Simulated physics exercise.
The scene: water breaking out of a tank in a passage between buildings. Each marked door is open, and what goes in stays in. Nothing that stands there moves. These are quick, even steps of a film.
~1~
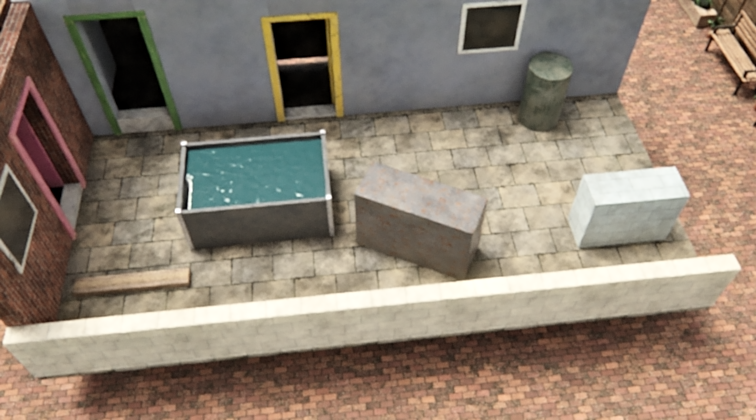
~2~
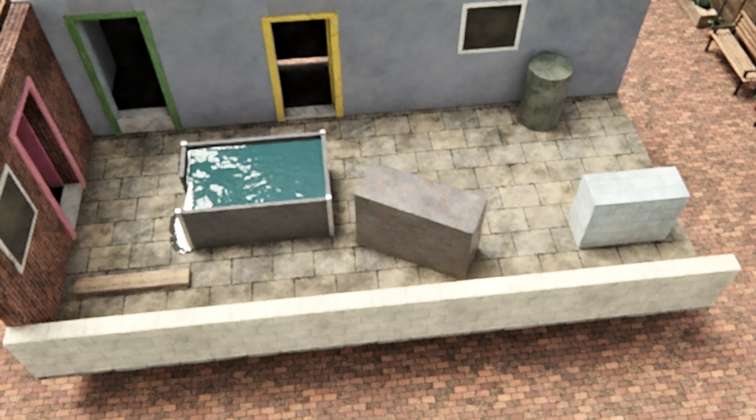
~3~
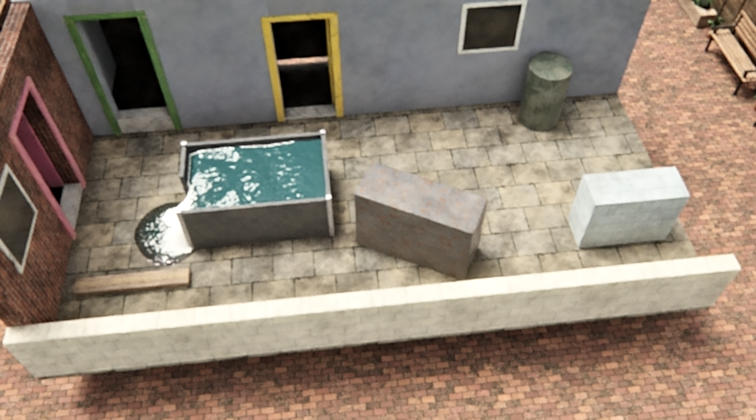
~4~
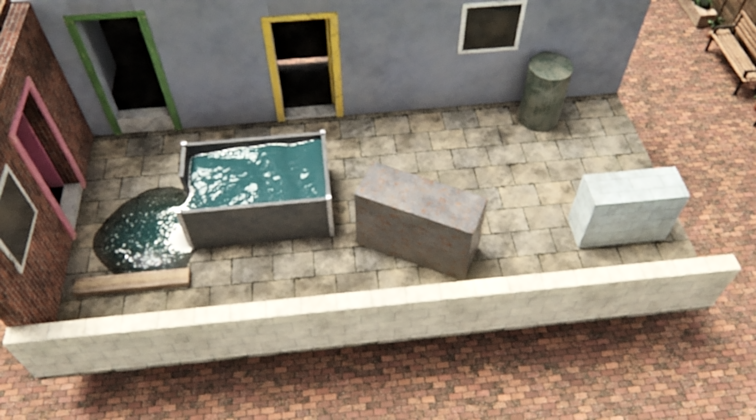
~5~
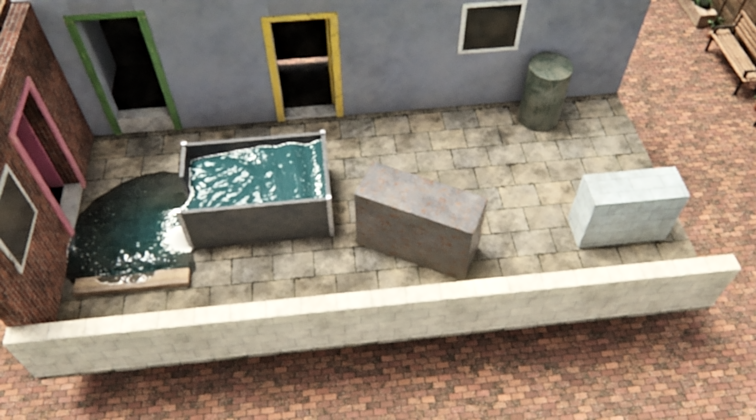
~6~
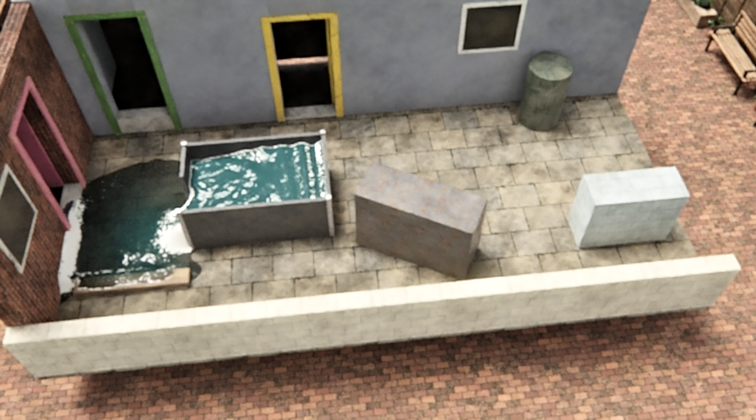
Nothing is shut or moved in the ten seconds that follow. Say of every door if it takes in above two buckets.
One by one: The pink door lets in a lot; the green door admits no more than that; the yellow door admits no more than that.
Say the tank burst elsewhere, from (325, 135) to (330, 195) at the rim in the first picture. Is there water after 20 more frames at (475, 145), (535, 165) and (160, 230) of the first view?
One after the other: Wet, wet, not flooded.
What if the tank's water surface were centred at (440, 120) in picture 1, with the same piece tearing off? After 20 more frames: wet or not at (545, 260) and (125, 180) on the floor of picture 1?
One after the other: Not flooded, flooded.
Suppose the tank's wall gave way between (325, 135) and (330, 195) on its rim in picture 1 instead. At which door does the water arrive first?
First comes the yellow door.
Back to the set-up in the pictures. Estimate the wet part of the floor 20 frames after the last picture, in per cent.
Roughly 45 per cent.
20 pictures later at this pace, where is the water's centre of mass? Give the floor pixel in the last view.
I would point to (200, 221).
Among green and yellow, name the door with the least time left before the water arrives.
That is the door marked green.
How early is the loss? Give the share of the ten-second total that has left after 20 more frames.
Near 45 in a hundred.
A moment on, water covers 15 % of the floor; the pink door over two buckets in, the green door wet at the sill, nothing in, the yellow door not reached.
Next, water covers 20 % of the floor; the pink door far over two buckets in, the green door wet at the sill, nothing in, the yellow door not reached.
Then, water covers 45 % of the floor; the pink door far over two buckets in, the green door wet at the sill, nothing in, the yellow door wet at the sill, nothing in.
Later, water covers 75 % of the floor; the pink door far over two buckets in, the green door wet at the sill, nothing in, the yellow door wet at the sill, nothing in.
In the end, water covers 90 % of the floor; the pink door far over two buckets in, the green door wet at the sill, nothing in, the yellow door wet at the sill, nothing in.
